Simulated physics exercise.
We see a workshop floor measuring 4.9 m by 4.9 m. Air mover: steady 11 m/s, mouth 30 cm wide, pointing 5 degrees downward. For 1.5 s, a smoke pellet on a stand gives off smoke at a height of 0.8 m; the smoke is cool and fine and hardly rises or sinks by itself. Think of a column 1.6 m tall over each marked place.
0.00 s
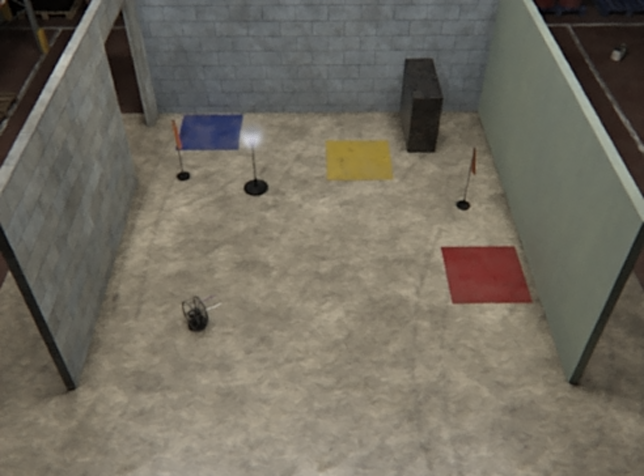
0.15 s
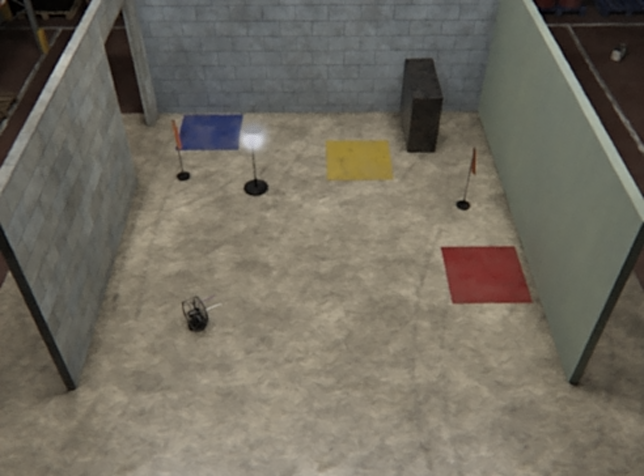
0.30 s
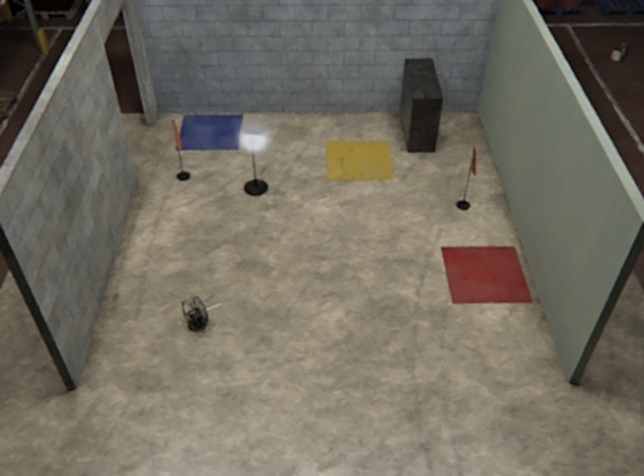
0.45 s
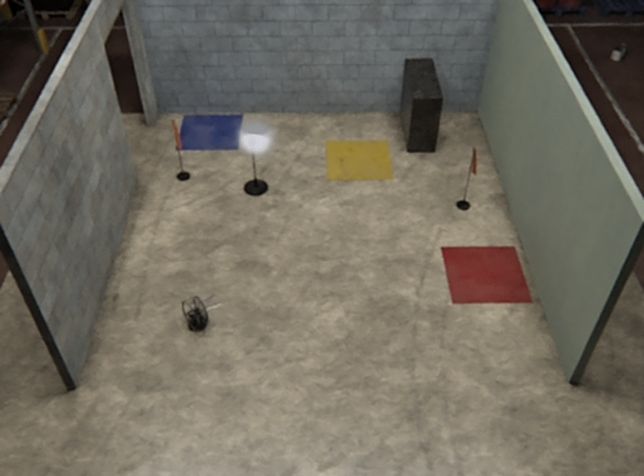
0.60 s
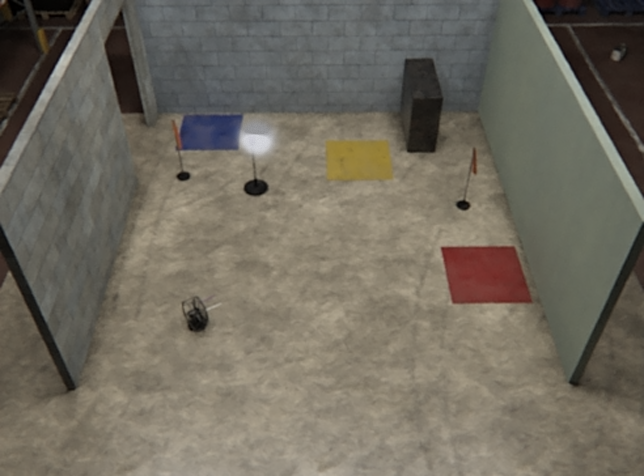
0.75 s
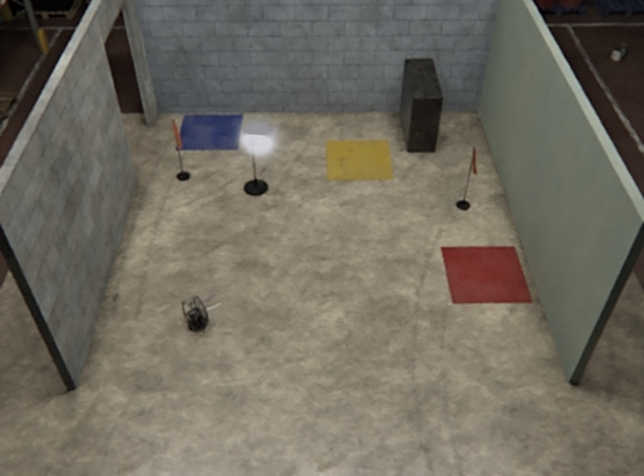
A small white puff of smoke hangs above a stand, swelling slightly and shifting slightly right.
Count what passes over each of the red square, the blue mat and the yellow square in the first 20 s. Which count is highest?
It is yellow.
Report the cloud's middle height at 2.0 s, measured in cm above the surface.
Its middle sits roughly 80 cm above the surface.
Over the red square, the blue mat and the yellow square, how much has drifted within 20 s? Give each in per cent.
0 % red, 15 % blue, 80 % yellow.
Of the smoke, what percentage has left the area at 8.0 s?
Roughly 3 per cent.
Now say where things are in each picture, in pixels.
In the first frame, the smoke is thickest near (251, 136), the smoke pellet on a stand stands at (252, 147) and the air mover is at (195, 312).
In the second frame, the smoke is thickest near (252, 136), the yellow square is centred on (359, 160), the blue mat is centred on (210, 132) and the red square is centred on (485, 274).
In the third frame, the smoke is thickest near (254, 136), a ribbon ends at (474, 174) and a ribbon ends at (181, 149).
In the fourth frame, the smoke is thickest near (255, 137) and the top of a machine is at (424, 77).
In the fifth frame, the smoke is thickest near (256, 137).
In the sixth frame, the smoke is thickest near (257, 137), a ribbon ends at (474, 174) and a ribbon ends at (181, 149).
By 2.0 s we count, 0 % has passed over the yellow square, 0 % over the blue mat and 0 % over the red square, with 100 % still about or yet to come, and the middle of the rest is near (269, 141).
By 4.0 s we count, 1 % has passed over the yellow square, 0 % over the blue mat and 0 % over the red square, with 100 % still about or yet to come, and the middle of the rest is near (299, 153).
By 8.0 s we count, 75 % has passed over the yellow square, 0 % over the blue mat and 0 % over the red square, with 97 % still about or yet to come, and the middle of the rest is near (362, 117).
By 20.0 s we count, 85 % has passed over the yellow square, 17 % over the blue mat and 0 % over the red square, with 17 % still about or yet to come, and the middle of the rest is near (181, 57).
